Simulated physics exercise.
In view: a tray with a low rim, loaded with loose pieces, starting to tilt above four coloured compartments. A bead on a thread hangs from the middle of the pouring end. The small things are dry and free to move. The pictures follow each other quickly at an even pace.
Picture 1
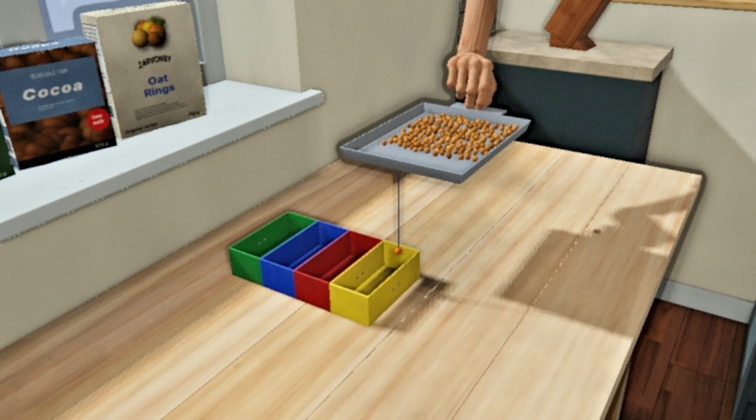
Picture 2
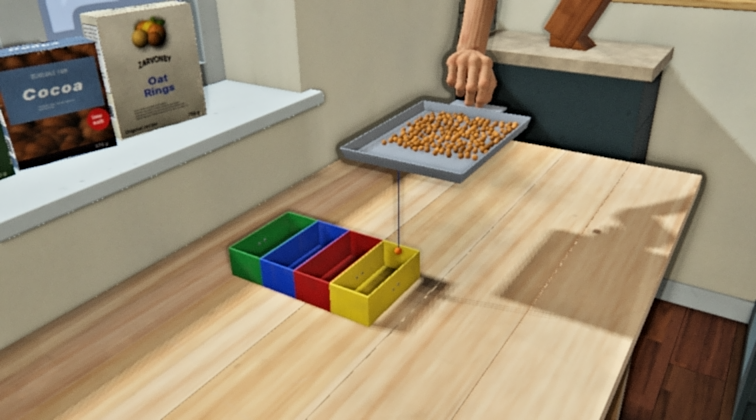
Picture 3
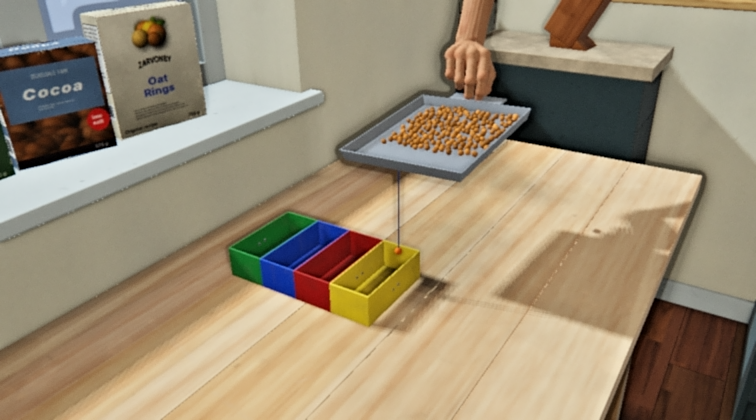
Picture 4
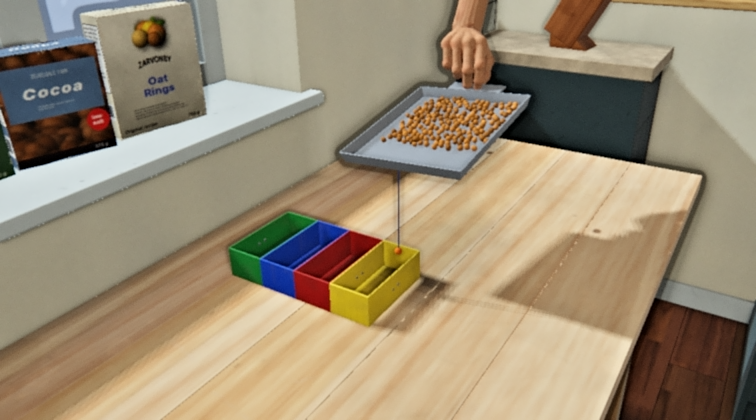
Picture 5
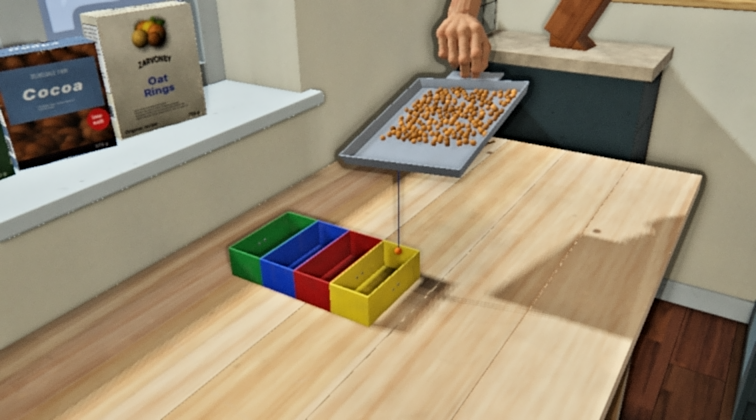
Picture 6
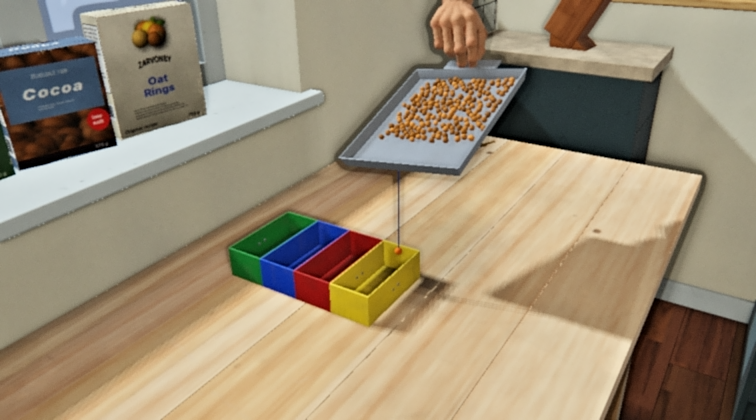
At the start, a hand holds a gray tray of roasted chickpeas nearly level above green, blue, red and yellow compartments on a wooden table, a bead hanging on a thread beneath it. The hand then gradually raises the far end, tilting the tray toward its lower left corner while the chickpeas stay on it.
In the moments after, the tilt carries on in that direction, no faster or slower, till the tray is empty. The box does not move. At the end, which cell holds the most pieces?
Fullest: The red cell.
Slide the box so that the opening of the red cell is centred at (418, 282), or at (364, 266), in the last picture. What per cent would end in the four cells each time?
Roughly 80 per cent, and 100 per cent.
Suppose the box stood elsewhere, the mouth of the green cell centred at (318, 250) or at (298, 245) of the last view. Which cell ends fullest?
At the first place the blue cell, at the second the blue one.
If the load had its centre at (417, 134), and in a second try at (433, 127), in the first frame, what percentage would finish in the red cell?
In turn 70 and 70 in a hundred.
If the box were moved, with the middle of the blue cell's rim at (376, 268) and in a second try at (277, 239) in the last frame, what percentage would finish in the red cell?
Near 0 % and 20 %.
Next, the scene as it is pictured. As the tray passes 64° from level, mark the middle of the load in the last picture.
Around (370, 155).
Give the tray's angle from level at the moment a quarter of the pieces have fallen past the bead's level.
At about 85°.
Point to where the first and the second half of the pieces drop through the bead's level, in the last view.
Around (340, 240) and then (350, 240).
Soon, tray tipped steeply; most on the tray; a stray few in the yellow cell; a stray few in the red cell; a small part falling or outside the box.
A while on, tray tipped past a quarter turn; about a third on the tray; about a third in the red cell; a small part in the blue cell; a small part in the yellow cell; about a quarter falling or outside the box.
Towards the end, tray tipped past a quarter turn; about two thirds in the red cell; about a quarter in the yellow cell; a small part in the blue cell; a stray few falling or outside the box.
Finally, tray tipped past a quarter turn; about two thirds in the red cell; about a quarter in the yellow cell; a small part in the blue cell; none in the green cell; a stray few outside the box.
